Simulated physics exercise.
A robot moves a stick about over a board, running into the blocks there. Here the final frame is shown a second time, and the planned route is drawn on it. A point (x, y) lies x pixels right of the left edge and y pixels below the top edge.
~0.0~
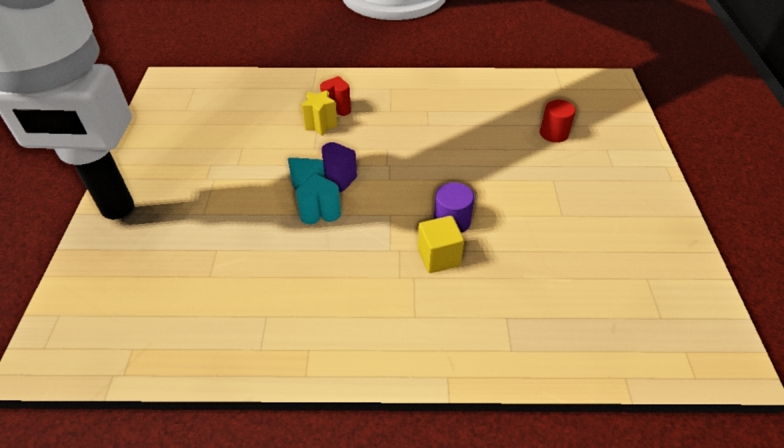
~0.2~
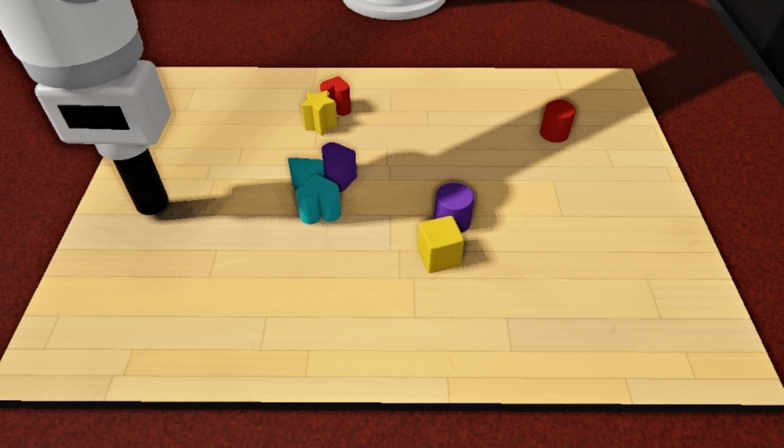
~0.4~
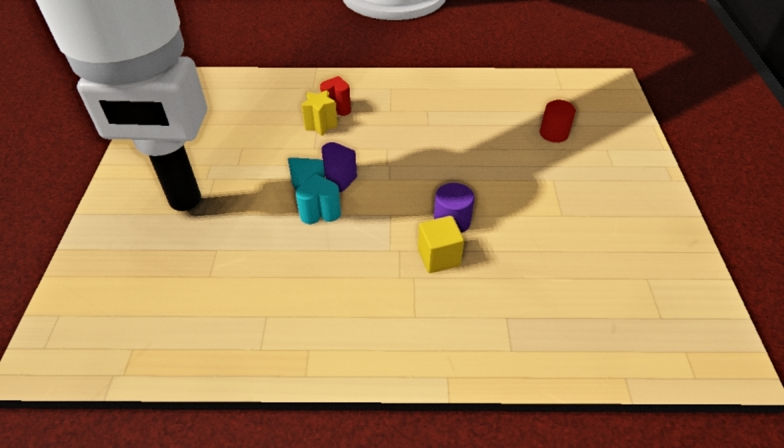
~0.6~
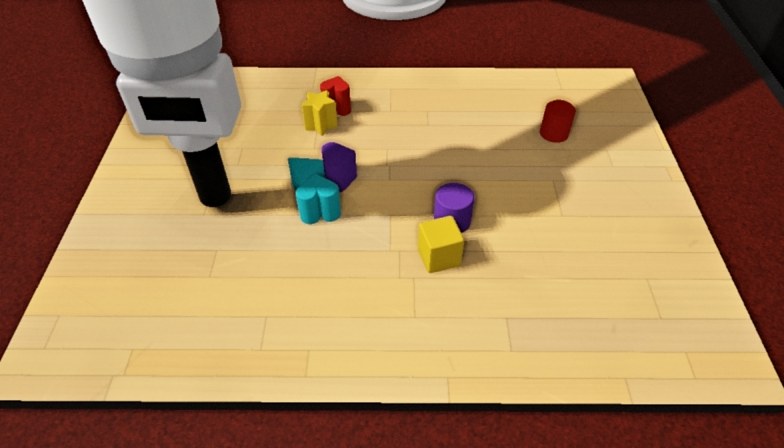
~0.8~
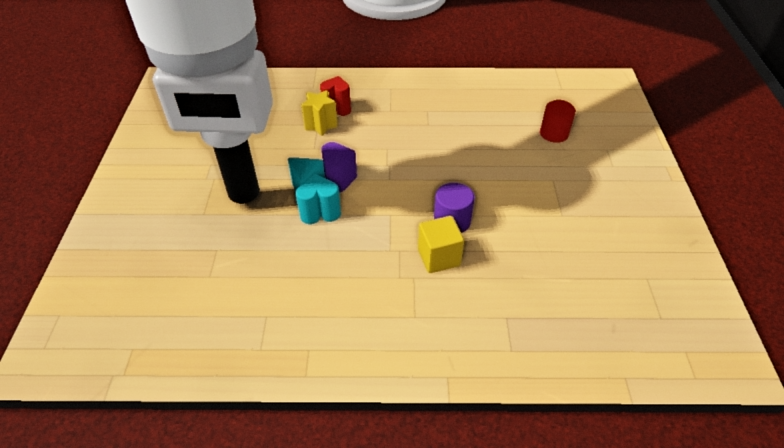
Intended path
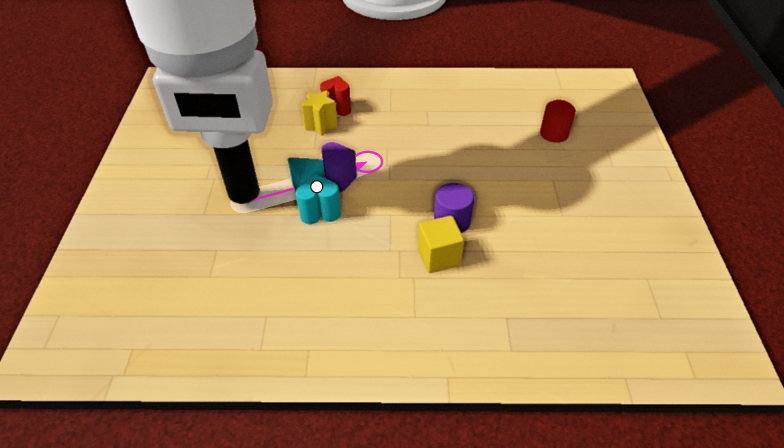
A white and grey robot arm holding a black stick stands at the upper left of a pale wooden board on a dark red surface, seen from above at an angle by a still camera. Teal and purple blocks cluster left of centre, with yellow and red ones behind and purple, yellow and red ones rightward. The arm slides the stick steadily right towards the teal blocks, its shadow shifting, while every block stays still.
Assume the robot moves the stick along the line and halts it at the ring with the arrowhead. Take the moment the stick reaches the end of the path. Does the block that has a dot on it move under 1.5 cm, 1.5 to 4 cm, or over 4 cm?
Verdict: Less than 1.5 cm.
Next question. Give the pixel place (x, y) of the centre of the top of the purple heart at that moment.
It ends at (392, 145).
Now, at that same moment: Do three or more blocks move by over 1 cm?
Going by the path, no.
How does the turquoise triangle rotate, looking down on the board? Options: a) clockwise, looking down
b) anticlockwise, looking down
a: Clockwise, looking down.
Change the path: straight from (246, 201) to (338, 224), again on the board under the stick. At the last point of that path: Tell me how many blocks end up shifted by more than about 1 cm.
Once the path ends, one block will have shifted.
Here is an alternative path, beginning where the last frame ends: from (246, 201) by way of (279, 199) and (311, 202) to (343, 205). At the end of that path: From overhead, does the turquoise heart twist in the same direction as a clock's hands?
Answer: Yes.
Path on the board, from (246, 201) by way of (290, 190) and (330, 176) to (367, 162); the dot is on the turquoise heart.
What follows on the original path. One third of the way, stick (289, 182); turquoise triangle (313, 164), turned 20° clockwise; purple heart (342, 153), turned 20° anticlockwise.
Two thirds of the way, stick (330, 169); turquoise triangle (350, 160), turned 50° clockwise; purple heart (370, 148), turned 20° anticlockwise.
At the end, stick (367, 154); turquoise triangle (362, 160), turned 75° clockwise; turquoise heart in place; purple heart (392, 145), turned 25° clockwise.
